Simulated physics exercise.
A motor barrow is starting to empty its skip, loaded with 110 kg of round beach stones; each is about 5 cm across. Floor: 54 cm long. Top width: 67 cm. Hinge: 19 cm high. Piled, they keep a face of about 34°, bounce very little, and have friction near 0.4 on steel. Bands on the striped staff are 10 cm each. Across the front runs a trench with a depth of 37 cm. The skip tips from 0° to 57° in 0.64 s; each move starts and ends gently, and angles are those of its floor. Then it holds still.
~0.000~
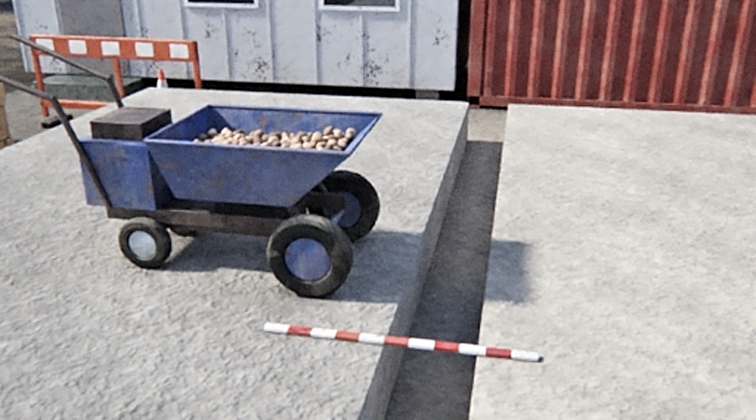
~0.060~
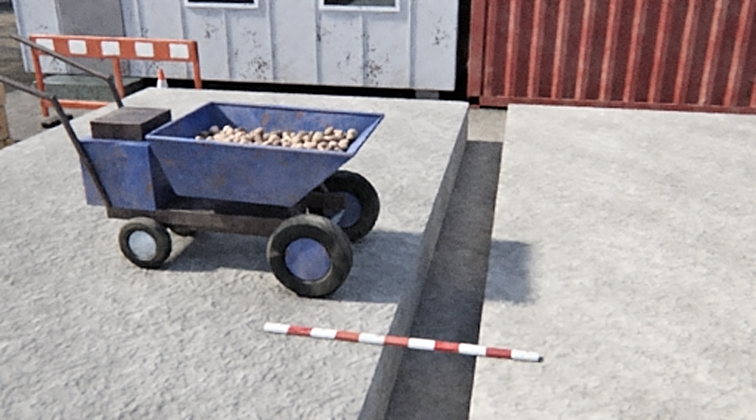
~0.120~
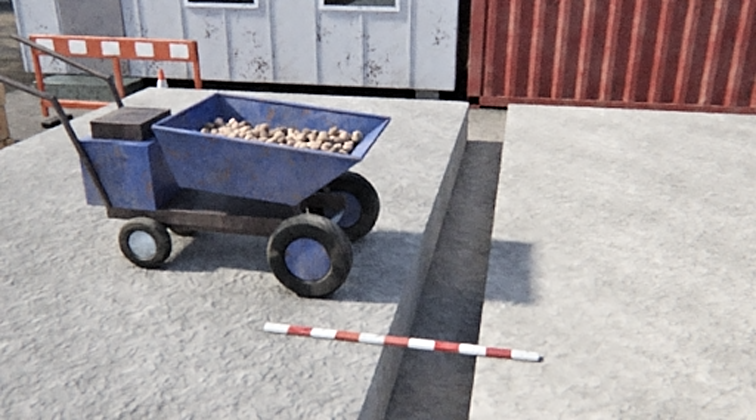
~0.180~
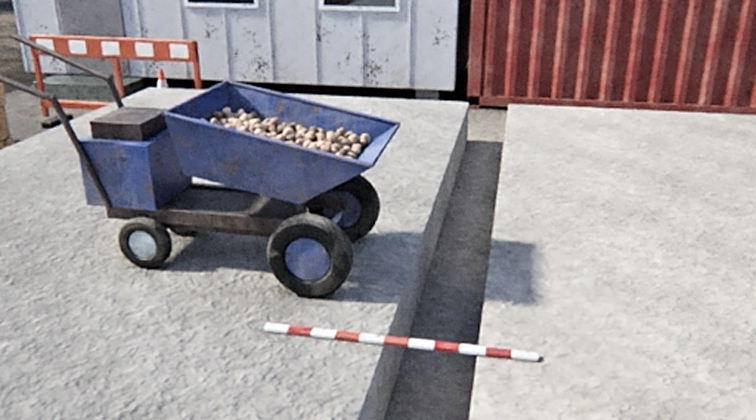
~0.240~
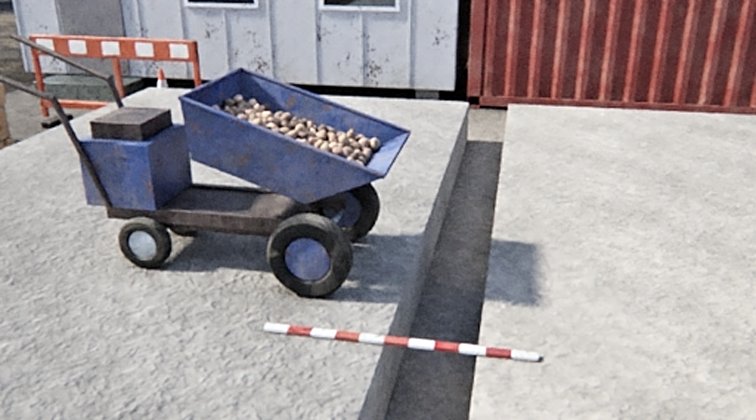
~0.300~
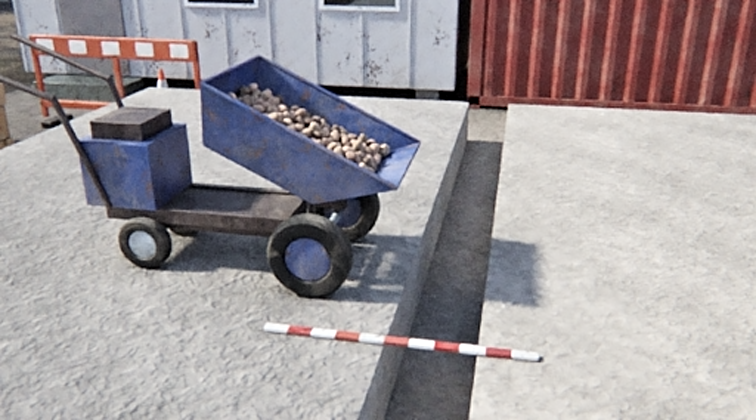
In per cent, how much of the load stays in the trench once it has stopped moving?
I would say about 51 per cent.
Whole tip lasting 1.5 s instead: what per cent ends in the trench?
Then some 70 per cent would.
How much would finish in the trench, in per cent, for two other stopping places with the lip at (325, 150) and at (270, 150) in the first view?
The first start gives about 75 per cent, the second about 85.
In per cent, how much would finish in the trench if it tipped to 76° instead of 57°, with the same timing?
It would come to about 60 percent.
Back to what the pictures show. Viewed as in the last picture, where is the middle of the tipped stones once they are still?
Around (479, 322).
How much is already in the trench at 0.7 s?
By then, around 10 percent.
After 0.5 s the floor is at 48°; 100 % in the skip; the foremost stones are at (405, 194).
After 0.7 s the floor is at 57°; 91 % in the skip, 9 % in the trench; the foremost stones are at (475, 235).
After 1.1 s the floor is at 57°; 34 % in the skip, 23 % in the trench, 42 % past the trench; the foremost stones are at (605, 285).
After 3.0 s the floor is at 57°; 0 % in the skip, 51 % in the trench, 49 % past the trench; the foremost stones are past the picture's edge.
